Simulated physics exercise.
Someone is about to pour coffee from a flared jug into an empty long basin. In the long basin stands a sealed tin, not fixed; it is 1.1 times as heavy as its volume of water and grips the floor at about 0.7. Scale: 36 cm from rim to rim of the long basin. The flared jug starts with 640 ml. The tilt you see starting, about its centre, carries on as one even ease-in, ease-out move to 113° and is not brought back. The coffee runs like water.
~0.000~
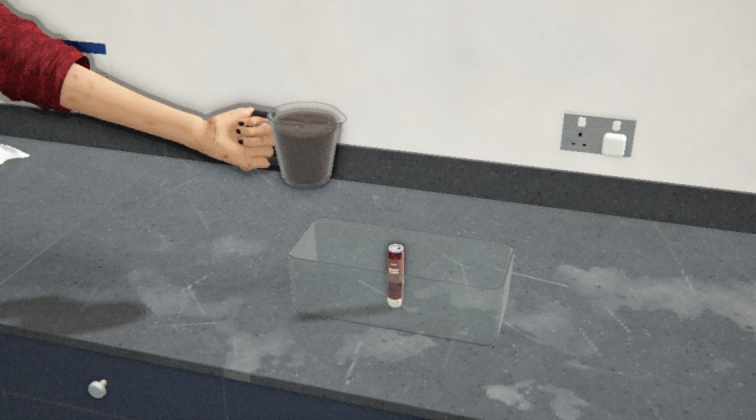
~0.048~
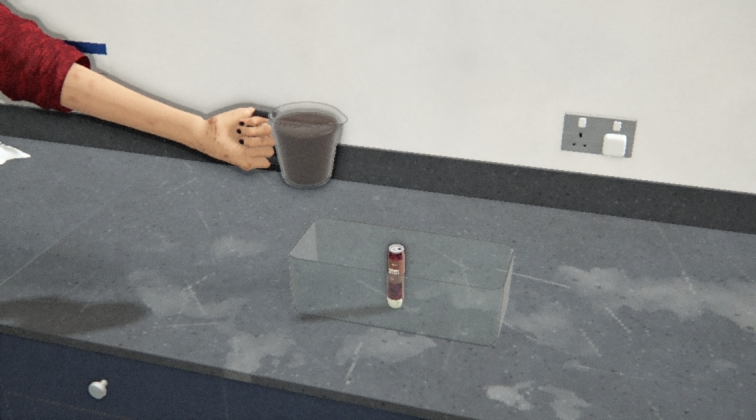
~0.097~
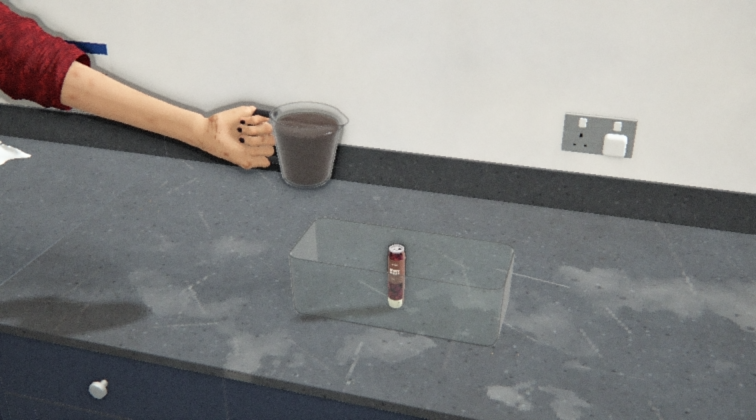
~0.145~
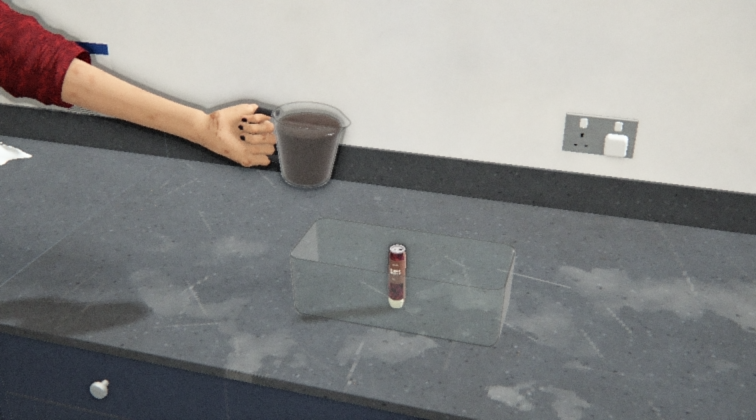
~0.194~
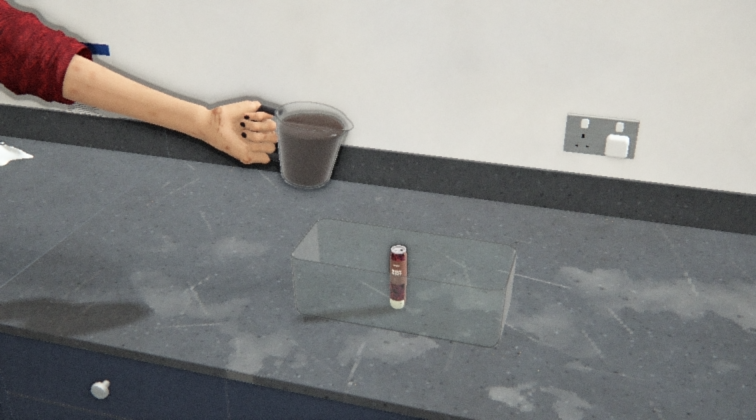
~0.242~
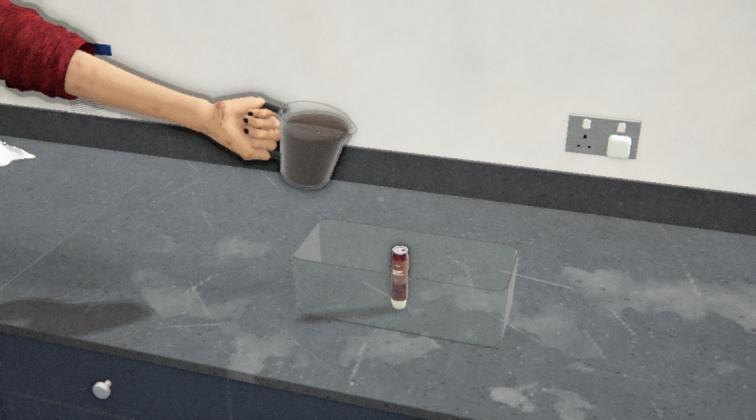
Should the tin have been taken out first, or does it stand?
The tin falls.
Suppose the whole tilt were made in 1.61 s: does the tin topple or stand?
Then it falls.
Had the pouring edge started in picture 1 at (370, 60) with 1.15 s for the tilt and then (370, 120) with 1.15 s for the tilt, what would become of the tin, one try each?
First it remains upright; then it topples.
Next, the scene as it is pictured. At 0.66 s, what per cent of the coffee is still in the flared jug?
Near 68 in a hundred.
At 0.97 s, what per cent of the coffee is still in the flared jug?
Some 10 per cent.
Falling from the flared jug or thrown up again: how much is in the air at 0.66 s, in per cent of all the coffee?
Near 24 in a hundred.
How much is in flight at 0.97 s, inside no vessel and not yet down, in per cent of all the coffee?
Near 18 in a hundred.
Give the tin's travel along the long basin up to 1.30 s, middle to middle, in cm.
Some 11 cm.
Then, 0.66 s in, the tilt is 70° and 68 per cent is still to pour; the tin stands where it began.
Then, 0.97 s in, the tilt is 107° and 10 per cent is still to pour; the tin stands 3 cm from where it began.
Then, 1.30 s in, the tilt is 113° and 0 per cent is still to pour; the tin lies on its side.
Then, 1.65 s in, the tilt is 113° and 0 per cent is still to pour; the tin lies on its side.
Finally, the tin lies on its side.
